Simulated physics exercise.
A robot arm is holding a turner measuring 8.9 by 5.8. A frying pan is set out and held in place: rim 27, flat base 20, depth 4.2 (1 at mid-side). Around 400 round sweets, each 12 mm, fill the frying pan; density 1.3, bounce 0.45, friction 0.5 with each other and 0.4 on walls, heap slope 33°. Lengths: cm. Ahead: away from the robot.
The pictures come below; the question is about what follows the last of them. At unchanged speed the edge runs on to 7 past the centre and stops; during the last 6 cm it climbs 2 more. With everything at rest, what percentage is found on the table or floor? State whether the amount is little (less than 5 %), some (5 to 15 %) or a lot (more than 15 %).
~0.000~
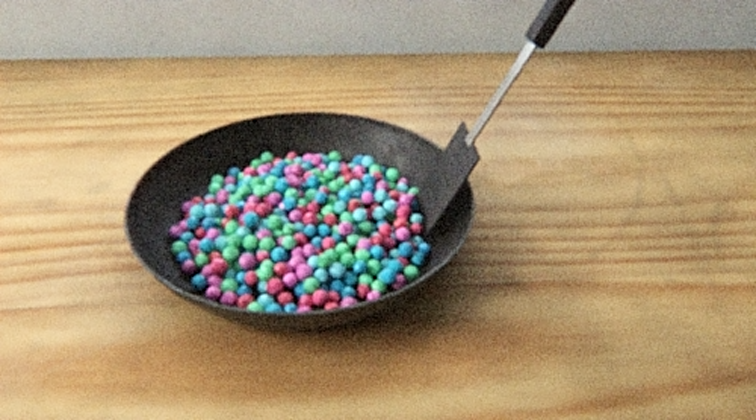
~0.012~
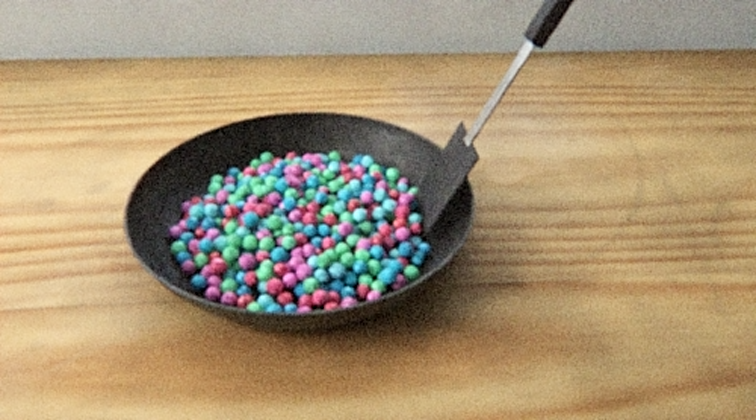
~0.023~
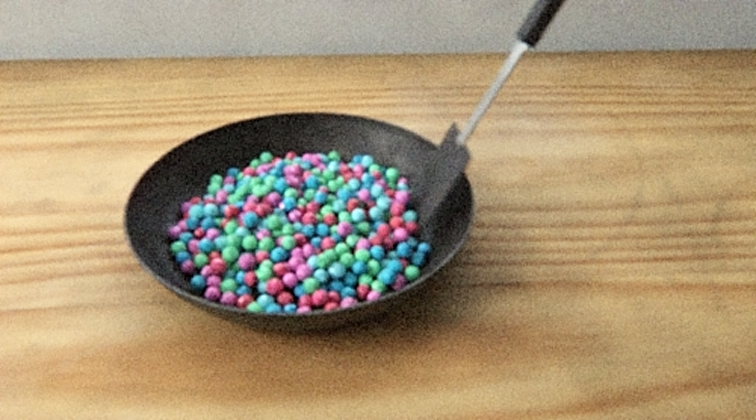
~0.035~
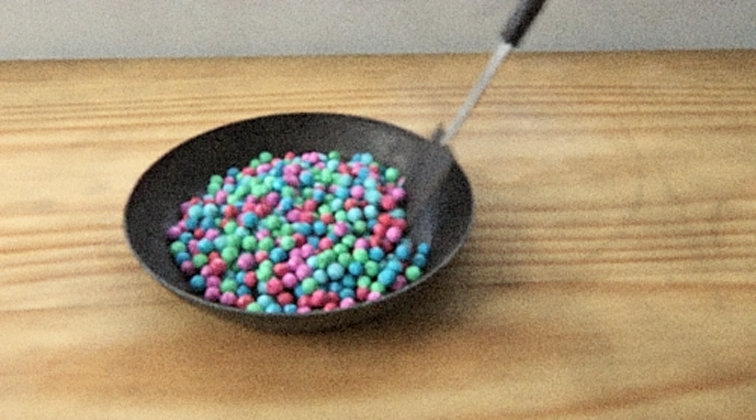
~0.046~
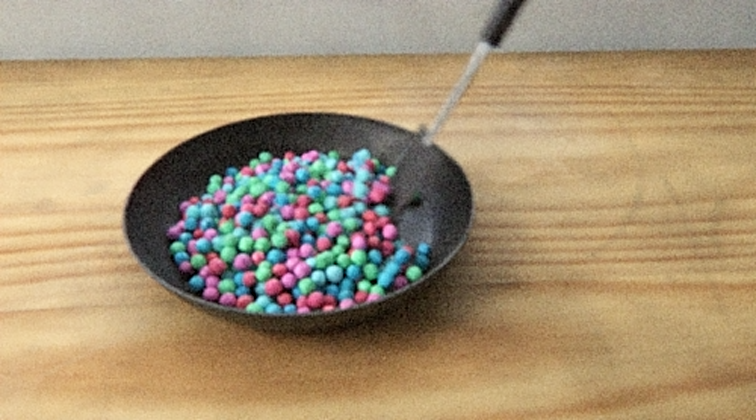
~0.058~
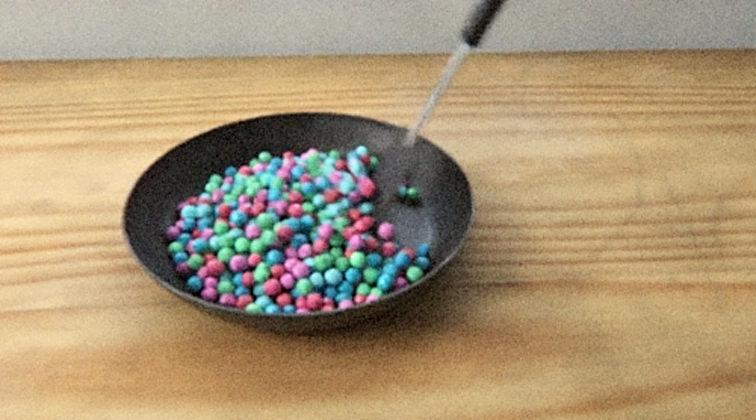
The amount is some, 5 to 15 %.
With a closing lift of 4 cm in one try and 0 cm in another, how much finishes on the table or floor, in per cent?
Estimates, in order: 10 % then 5 %.
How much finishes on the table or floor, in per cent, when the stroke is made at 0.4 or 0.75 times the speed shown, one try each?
First try around 0 %, second try around 5 %.
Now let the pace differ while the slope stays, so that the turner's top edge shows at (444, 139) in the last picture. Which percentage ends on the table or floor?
Some 0 percent.
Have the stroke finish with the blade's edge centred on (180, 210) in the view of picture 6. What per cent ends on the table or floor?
Something near 15 in a hundred.
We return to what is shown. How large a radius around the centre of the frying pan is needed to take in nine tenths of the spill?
About 65 cm.
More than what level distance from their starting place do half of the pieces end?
The figure is about 3 cm.
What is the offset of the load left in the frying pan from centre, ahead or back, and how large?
About 3.5 centimetres ahead.
After 0.09 s, sloping 65°, highest piece 7 above the table; 403 in the frying pan.
After 0.12 s, sloping 65°, highest piece 8 above the table; 403 in the frying pan.
After 0.33 s, sloping 65°, highest piece 6 above the table; 368 in the frying pan, 32 on the table or floor, 3 on the blade or in flight.
After 1.38 s, sloping 65°, highest piece 4 above the table; 368 in the frying pan, 35 on the table or floor.
In the end, 368 in the frying pan, 35 on the table or floor. That is 9 % on the table or floor.
